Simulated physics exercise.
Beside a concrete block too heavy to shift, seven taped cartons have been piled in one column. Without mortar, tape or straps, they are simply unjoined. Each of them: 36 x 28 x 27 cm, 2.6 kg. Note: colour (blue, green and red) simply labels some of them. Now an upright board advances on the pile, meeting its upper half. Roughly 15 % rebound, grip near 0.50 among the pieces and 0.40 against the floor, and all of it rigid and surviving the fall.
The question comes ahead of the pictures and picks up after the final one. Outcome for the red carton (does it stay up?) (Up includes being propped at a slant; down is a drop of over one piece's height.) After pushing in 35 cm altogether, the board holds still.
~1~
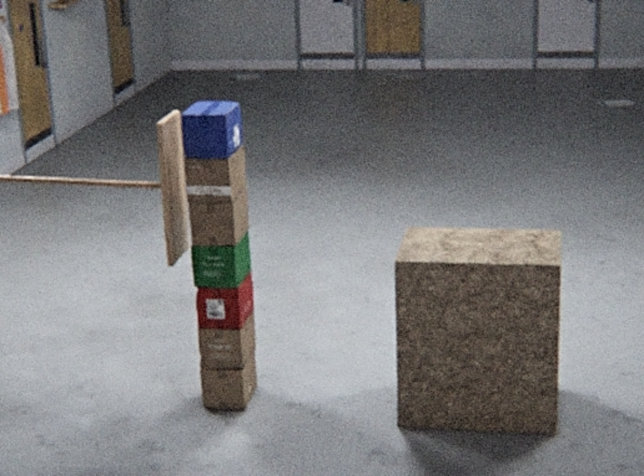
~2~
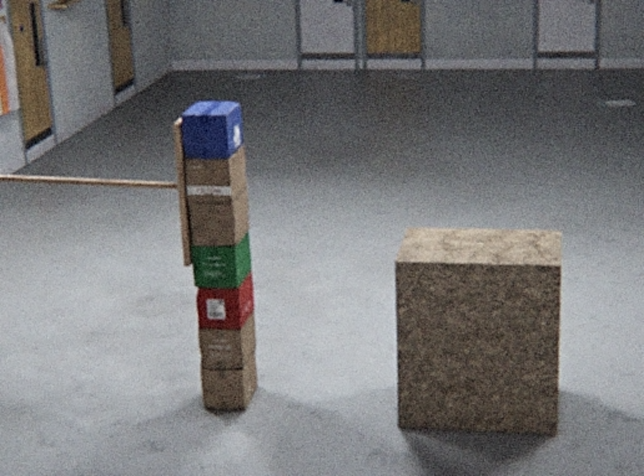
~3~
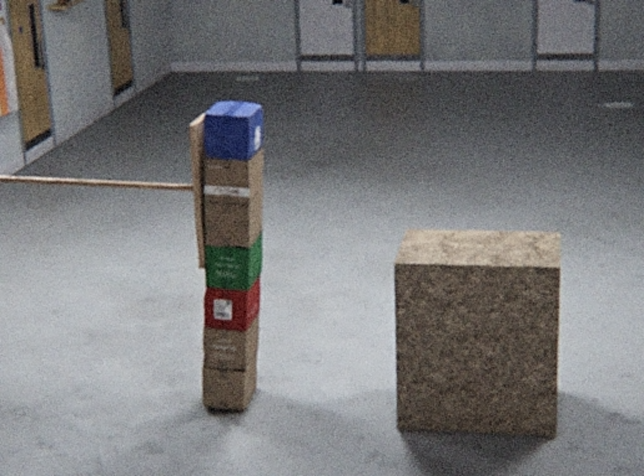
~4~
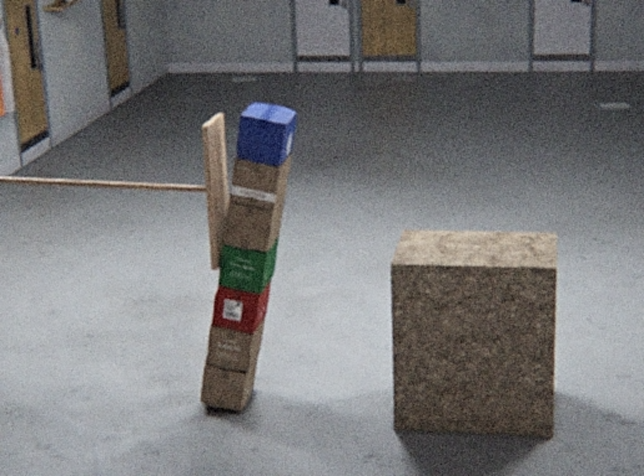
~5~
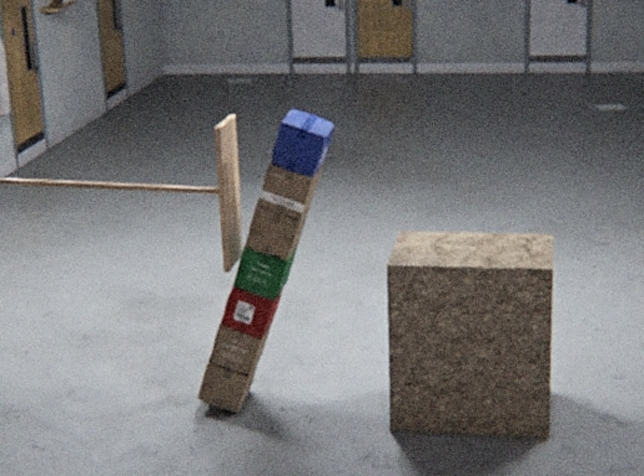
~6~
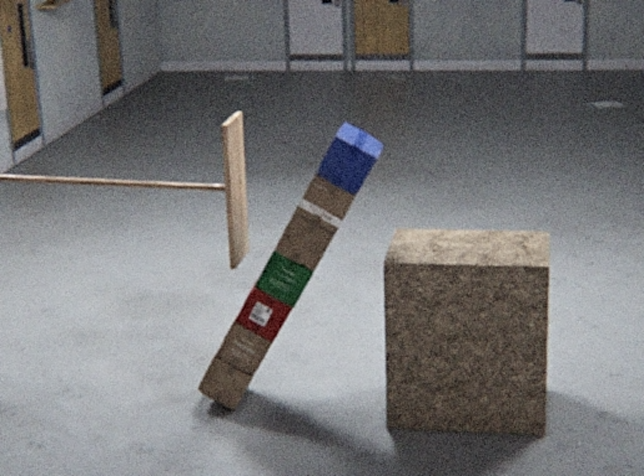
It will go down.
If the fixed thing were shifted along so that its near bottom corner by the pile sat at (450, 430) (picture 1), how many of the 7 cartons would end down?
It would be 5.
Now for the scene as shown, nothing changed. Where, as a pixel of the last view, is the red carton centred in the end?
About (300, 382) in the last picture.
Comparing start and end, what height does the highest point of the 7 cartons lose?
By about 110 cm, start to end.
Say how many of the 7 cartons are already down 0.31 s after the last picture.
At that moment the count is 3.
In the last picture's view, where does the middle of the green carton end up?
Look near (359, 387) in the final frame.
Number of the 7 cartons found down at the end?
Count: 5.
Then, 0.07 s on from the sixth picture, none of the 7 cartons down, 7 disturbed; red carton tipped 35°; blue carton tipped 35°, 25 cm lower.
Then, 0.31 s on from the sixth picture, 3 of the 7 cartons down; red carton tipped 48°, 14 cm lower; blue carton on its side.
Then, 0.65 s on from the sixth picture, 5 of the 7 cartons down; red carton on its side; blue carton on its side.
Then, 1.19 s on from the sixth picture, 5 of the 7 cartons down; red carton on its side; blue carton tipped 26°, 1.57 m lower.
Finally, 5 of the 7 cartons down; red carton on its side; blue carton 1.64 m lower; green carton 82 cm lower. Seen by the last camera, middles, red carton near (300, 382).
